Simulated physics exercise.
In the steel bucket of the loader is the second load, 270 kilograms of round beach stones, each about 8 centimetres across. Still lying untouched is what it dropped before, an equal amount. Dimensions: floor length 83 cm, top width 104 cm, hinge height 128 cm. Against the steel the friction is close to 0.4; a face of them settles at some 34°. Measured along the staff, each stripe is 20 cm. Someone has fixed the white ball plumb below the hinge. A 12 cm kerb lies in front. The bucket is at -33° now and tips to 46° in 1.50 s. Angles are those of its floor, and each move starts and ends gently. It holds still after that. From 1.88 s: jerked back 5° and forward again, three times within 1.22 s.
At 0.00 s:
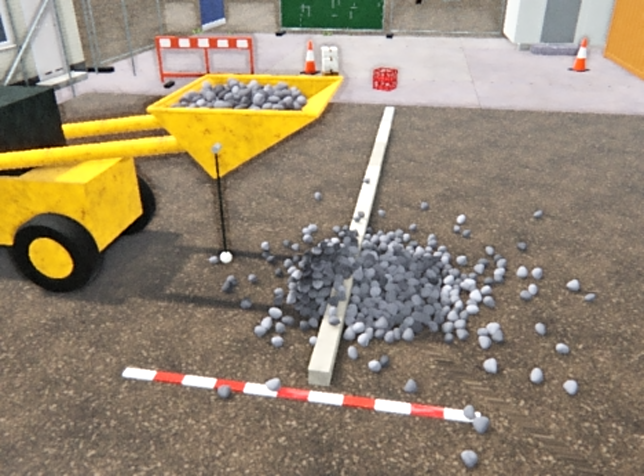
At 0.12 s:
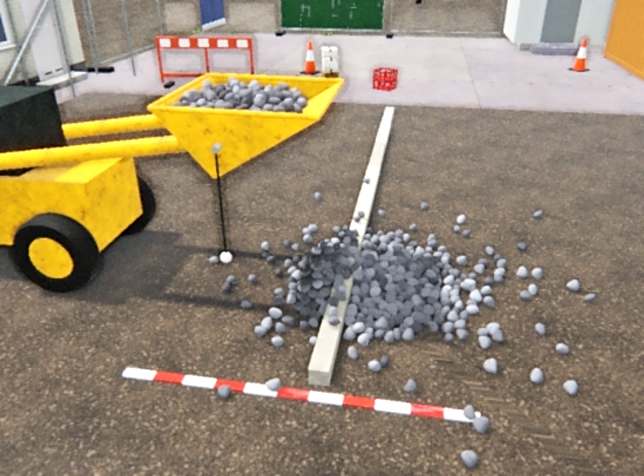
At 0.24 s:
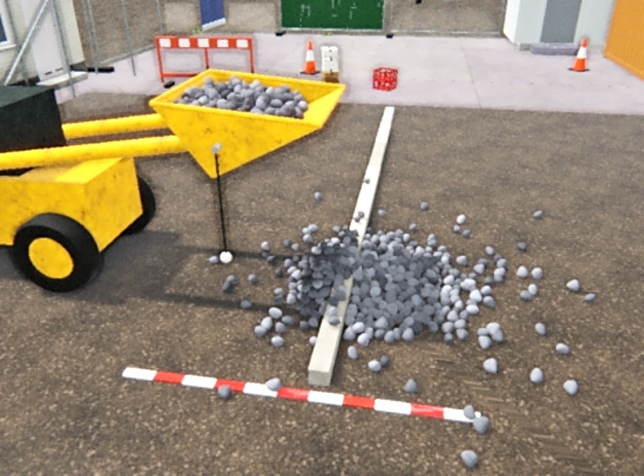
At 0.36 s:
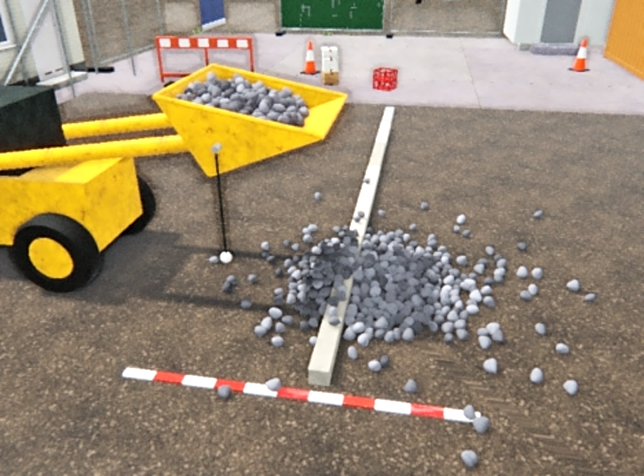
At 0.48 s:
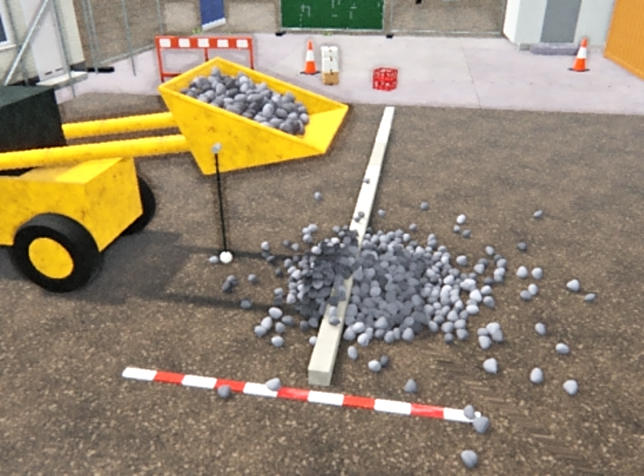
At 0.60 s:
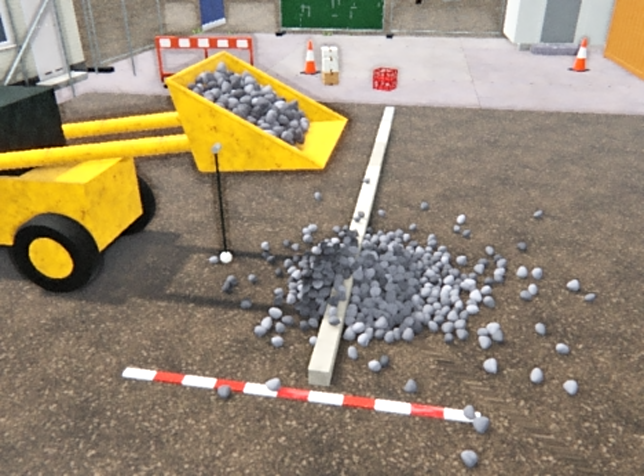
A yellow loader's bucket full of grey stones slowly tilted forward, its front edge dipping and the stones shifting a little toward it, while the scattered pile across the pale kerb lay still.
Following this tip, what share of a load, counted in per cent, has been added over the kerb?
50 per cent, roughly.
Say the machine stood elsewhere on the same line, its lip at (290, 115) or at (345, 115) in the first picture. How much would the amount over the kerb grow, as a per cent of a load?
I'd expect near 20 per cent first and near 80 per cent next.
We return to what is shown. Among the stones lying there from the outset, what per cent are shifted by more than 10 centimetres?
I'd say roughly 15 per cent of them.
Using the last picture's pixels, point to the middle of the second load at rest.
I'd say close to (348, 270).
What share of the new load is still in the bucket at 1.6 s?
Close to 15 in a hundred.
After 1.1 s the floor is at 33°; in per cent of one load, 94 in the bucket, 37 on this side of the kerb, 69 over the kerb; the foremost stones are at (551, 286).
After 1.6 s the floor is at 46°; in per cent of one load, 14 in the bucket, 97 on this side of the kerb, 89 over the kerb; the foremost stones are at (551, 286).
After 3.5 s the floor is at 46°; in per cent of one load, 0 in the bucket, 81 on this side of the kerb, 119 over the kerb; the foremost stones are at (568, 287).
After 6.2 s the floor is at 46°; in per cent of one load, 0 in the bucket, 81 on this side of the kerb, 119 over the kerb; the foremost stones are at (568, 287). Net gain over the kerb, 50.
